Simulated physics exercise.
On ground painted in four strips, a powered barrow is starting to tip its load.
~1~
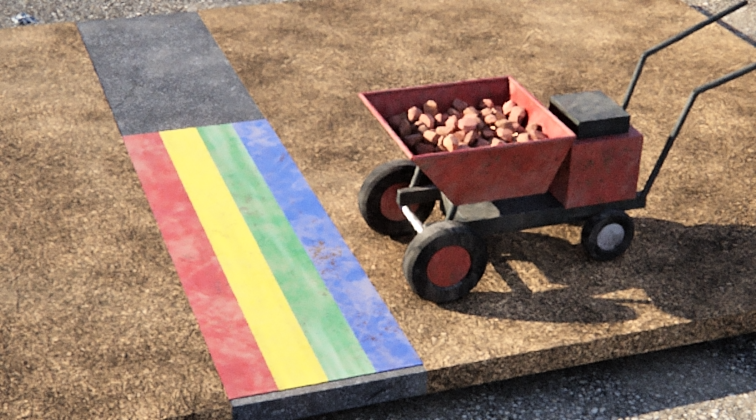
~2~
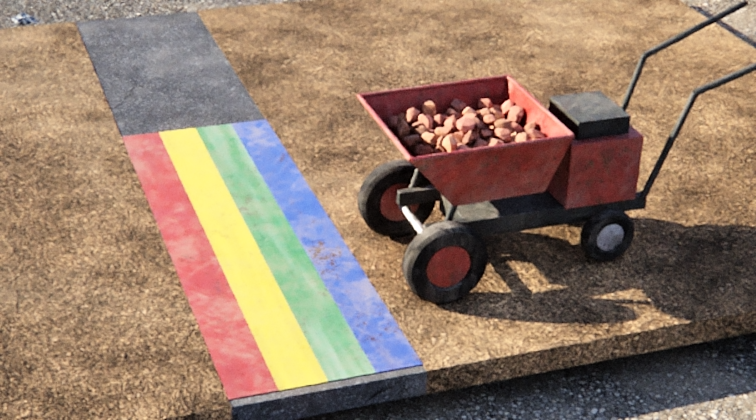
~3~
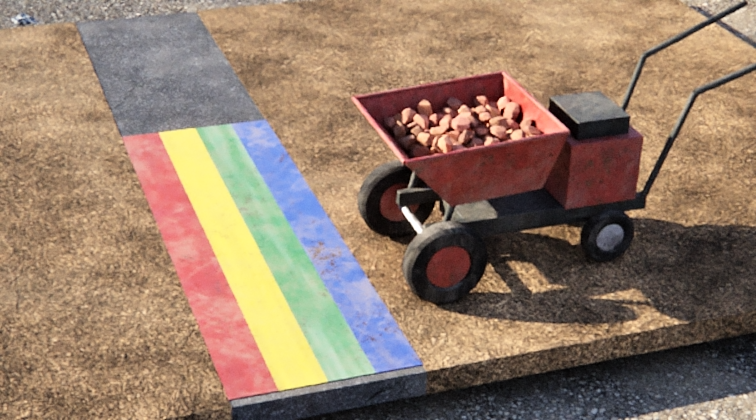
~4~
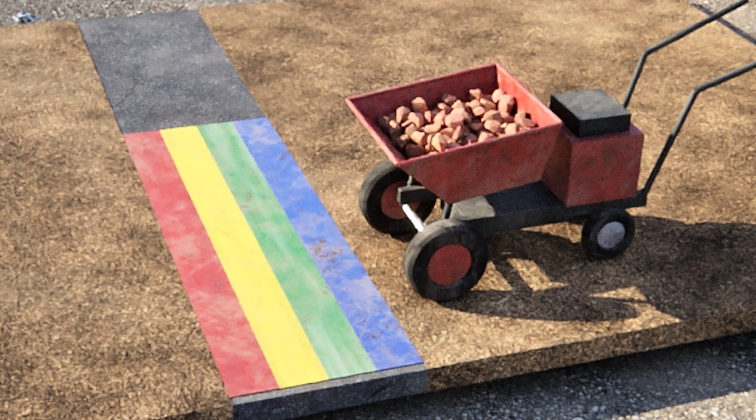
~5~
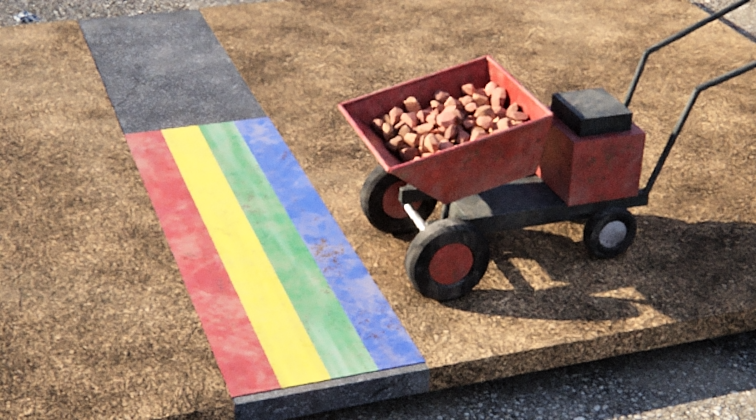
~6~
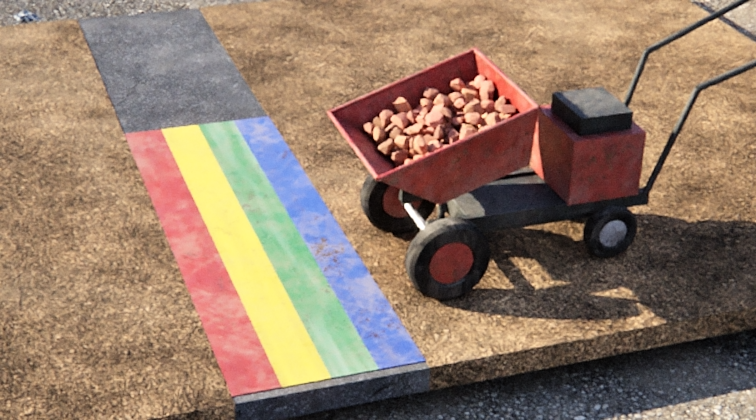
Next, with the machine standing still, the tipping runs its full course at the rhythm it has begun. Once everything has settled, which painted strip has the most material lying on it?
Most of it lies on the yellow strip.
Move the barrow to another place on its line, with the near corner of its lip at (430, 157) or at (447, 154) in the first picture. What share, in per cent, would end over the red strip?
20 % then 10 %.
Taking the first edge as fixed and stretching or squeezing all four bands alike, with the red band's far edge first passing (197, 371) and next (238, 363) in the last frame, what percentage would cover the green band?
Close to 20 percent, and close to 10 percent.
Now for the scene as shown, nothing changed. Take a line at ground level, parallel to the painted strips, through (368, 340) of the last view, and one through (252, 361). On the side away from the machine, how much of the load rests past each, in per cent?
Roughly 70 per cent, then roughly 20 per cent.
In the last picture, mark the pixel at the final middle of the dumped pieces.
Close to (251, 283), more or less.
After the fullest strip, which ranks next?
Rank 2: The red one.
Shortly afterwards, skip tipped steeply; the whole lot in the skip.
Next, skip tipped right over; the bulk in the skip; a little over the green strip; near a quarter over the yellow strip; only a few over the red strip.
Some moments later, skip tipped right over; near a third in the skip; a little over the green strip; near a third over the yellow strip; near a quarter over the red strip; a little off the paint.
In the end, skip tipped right over; near a third in the skip; none at all over the blue strip; a little over the green strip; near a third over the yellow strip; near a quarter over the red strip; a little off the paint.
